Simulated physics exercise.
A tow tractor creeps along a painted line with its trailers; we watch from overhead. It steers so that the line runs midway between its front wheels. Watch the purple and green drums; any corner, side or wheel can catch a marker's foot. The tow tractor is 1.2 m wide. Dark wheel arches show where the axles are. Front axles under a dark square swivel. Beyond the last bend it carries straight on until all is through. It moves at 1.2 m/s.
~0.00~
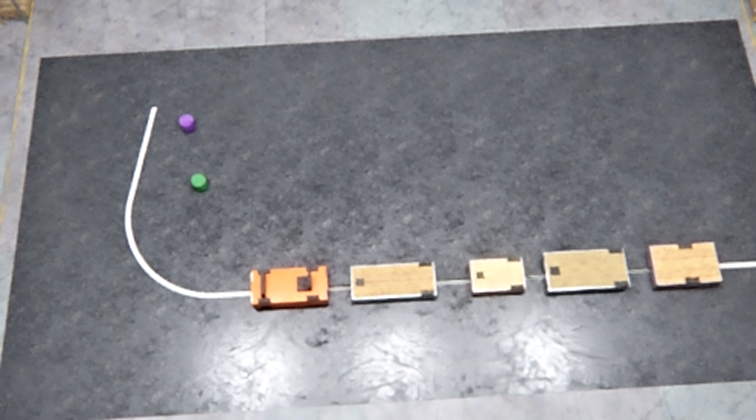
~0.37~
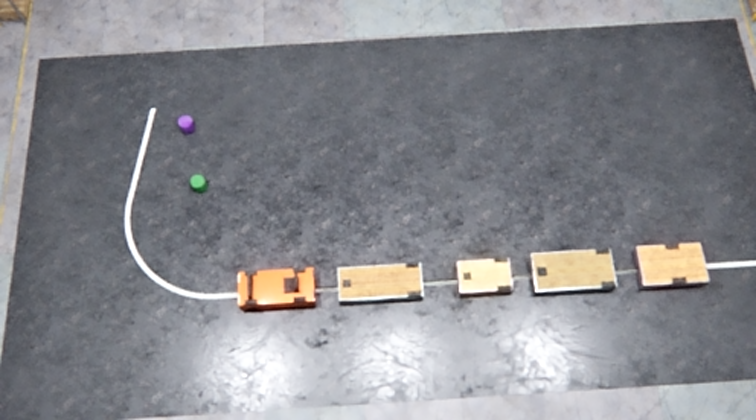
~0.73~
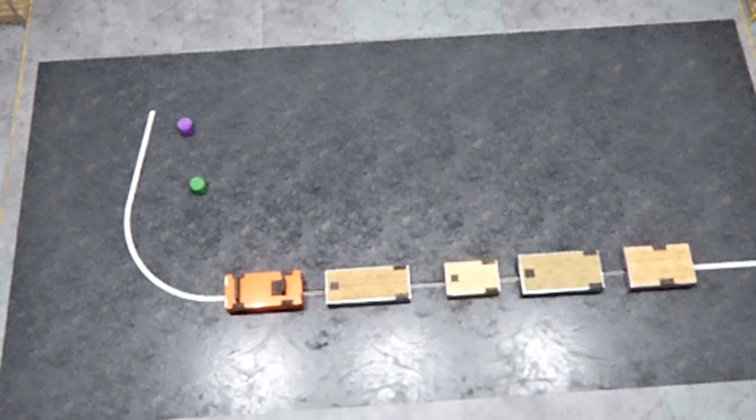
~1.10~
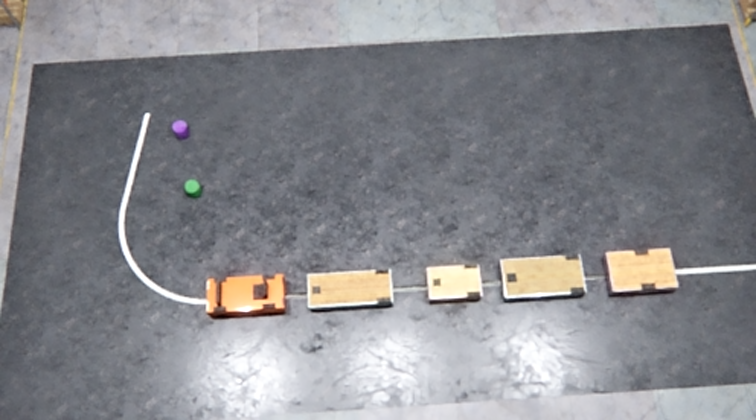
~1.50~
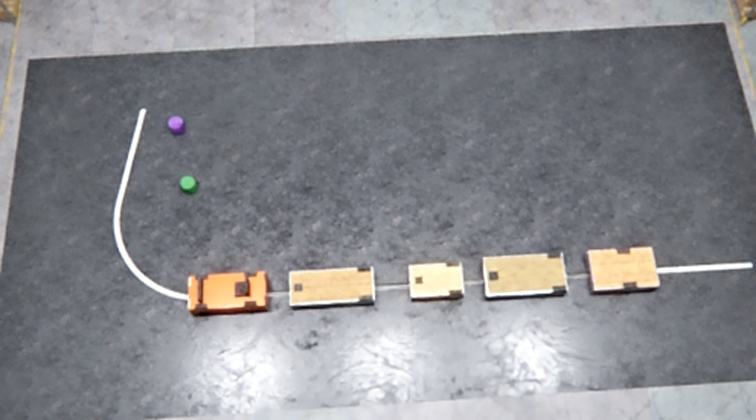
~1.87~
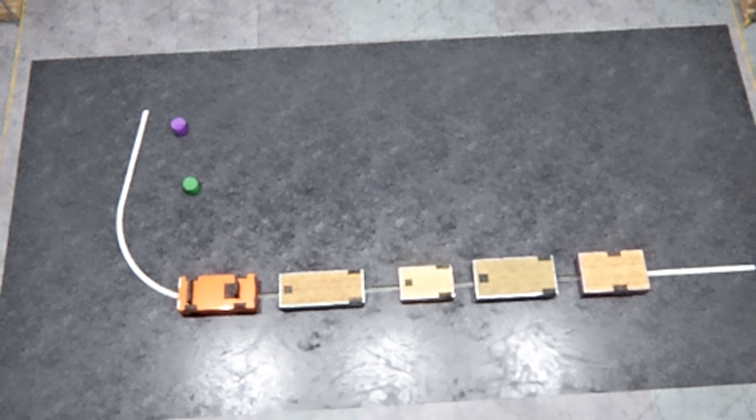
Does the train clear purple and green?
The purple one takes a hit; the green one takes a hit.
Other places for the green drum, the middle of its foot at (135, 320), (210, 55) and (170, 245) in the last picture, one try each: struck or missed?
First clear, second clear, third hit.
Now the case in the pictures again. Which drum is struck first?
The green one.
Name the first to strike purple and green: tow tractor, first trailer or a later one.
Purple: A later trailer, green: One further back.
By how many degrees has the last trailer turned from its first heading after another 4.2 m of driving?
About 0°.
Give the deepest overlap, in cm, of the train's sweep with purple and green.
About: Purple 25, green 30.
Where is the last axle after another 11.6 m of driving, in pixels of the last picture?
Near (342, 285).
After 6.2 s, the last axle is at (486, 278) of the last picture, on the line.
After 10.6 s, the last axle is at (369, 284) of the last picture, on the line.
After 17.6 s, the last axle is at (190, 223) of the last picture, 250 cm off the line; the fourth trailer has hit green.
After 18.6 s, the last axle is at (176, 200) of the last picture, 220 cm off the line; the third trailer has hit purple.
After 23.7 s, the last axle is at (162, 65) of the last picture, 40 cm off the line; 2 of 2 struck in all.
